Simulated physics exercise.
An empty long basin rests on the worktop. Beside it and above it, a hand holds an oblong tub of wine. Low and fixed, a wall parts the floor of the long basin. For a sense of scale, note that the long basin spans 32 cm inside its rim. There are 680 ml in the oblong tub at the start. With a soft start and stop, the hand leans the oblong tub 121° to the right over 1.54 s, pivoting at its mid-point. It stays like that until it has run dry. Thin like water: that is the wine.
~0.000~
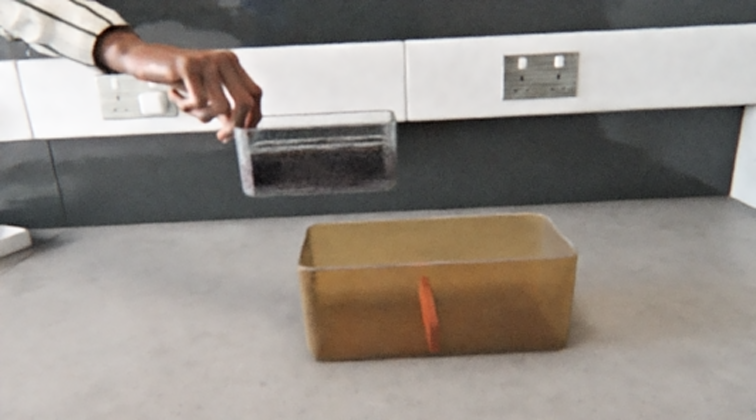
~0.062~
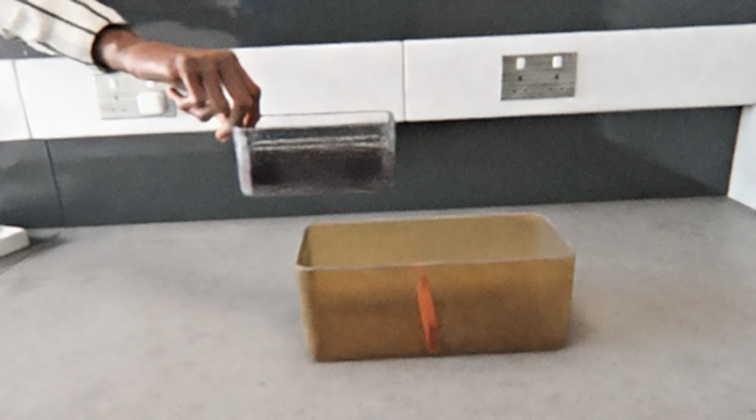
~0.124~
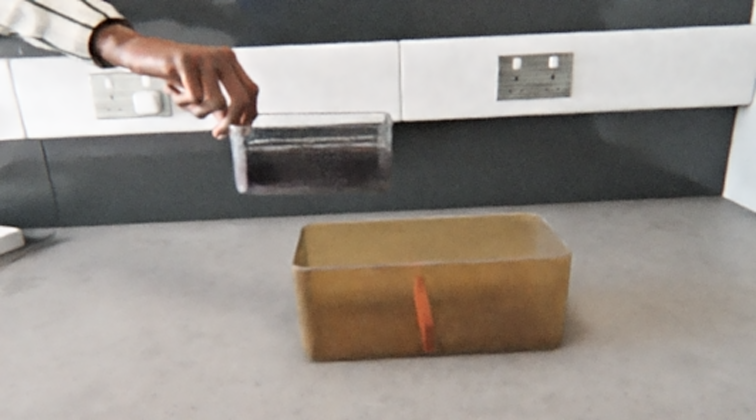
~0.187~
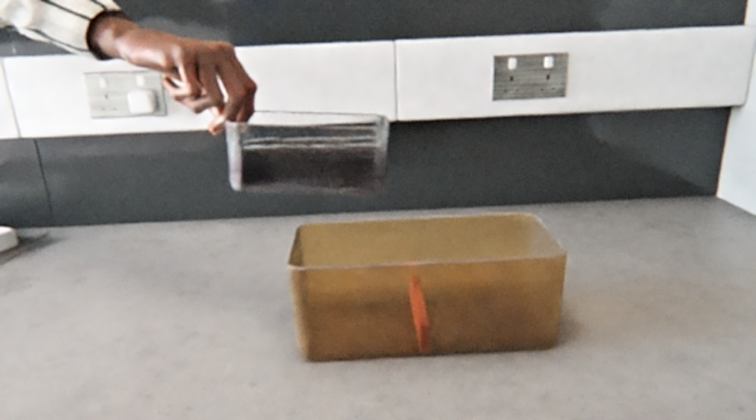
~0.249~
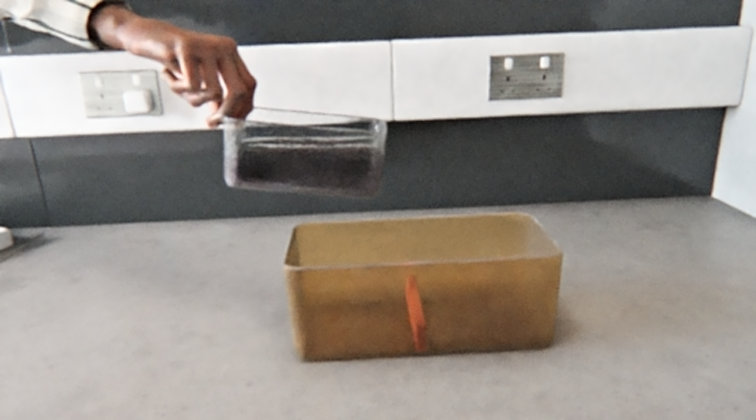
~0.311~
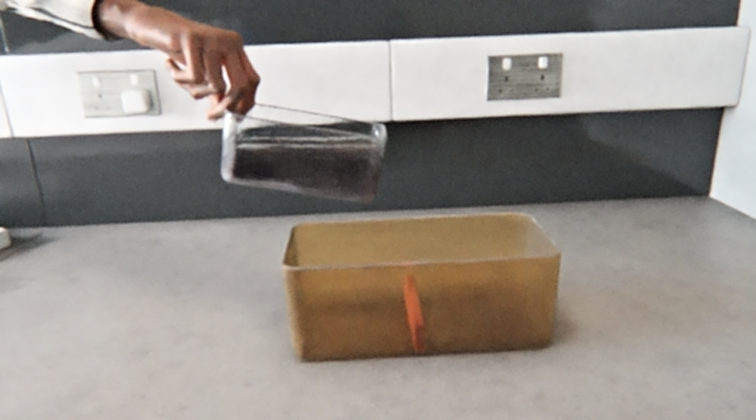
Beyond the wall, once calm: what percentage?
61 out of 100.
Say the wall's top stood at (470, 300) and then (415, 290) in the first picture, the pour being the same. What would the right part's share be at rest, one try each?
One try each: Around 10 percent and then around 65 percent.
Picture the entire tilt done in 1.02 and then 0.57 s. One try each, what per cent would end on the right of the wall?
About 55 %, then about 40 %.
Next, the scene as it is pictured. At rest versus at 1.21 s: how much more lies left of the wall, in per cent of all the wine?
About 7 percent, give or take.
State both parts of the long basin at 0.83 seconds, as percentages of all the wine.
1 per cent left and 28 right, roughly.
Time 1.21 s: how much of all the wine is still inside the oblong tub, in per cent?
6 %.
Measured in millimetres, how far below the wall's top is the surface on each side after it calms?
Left: Roughly 24 mm; right: Roughly 18 mm.
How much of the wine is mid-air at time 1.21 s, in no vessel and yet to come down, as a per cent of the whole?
Some 3 per cent.
After 0.83 s the tilt is 68° and 43 per cent is still to pour, 1 is left of the wall and 27 right of it.
After 1.21 s the tilt is 108° and 6 per cent is still to pour, 31 is left of the wall and 60 right of it.
After 1.61 s the tilt is 121° and 0 per cent is still to pour, 39 is left of the wall and 61 right of it.
After 2.04 s the tilt is 121° and 0 per cent is still to pour, 39 is left of the wall and 61 right of it.
In the end 39 per cent lies left of the wall, 61 right of it and 0 outside.
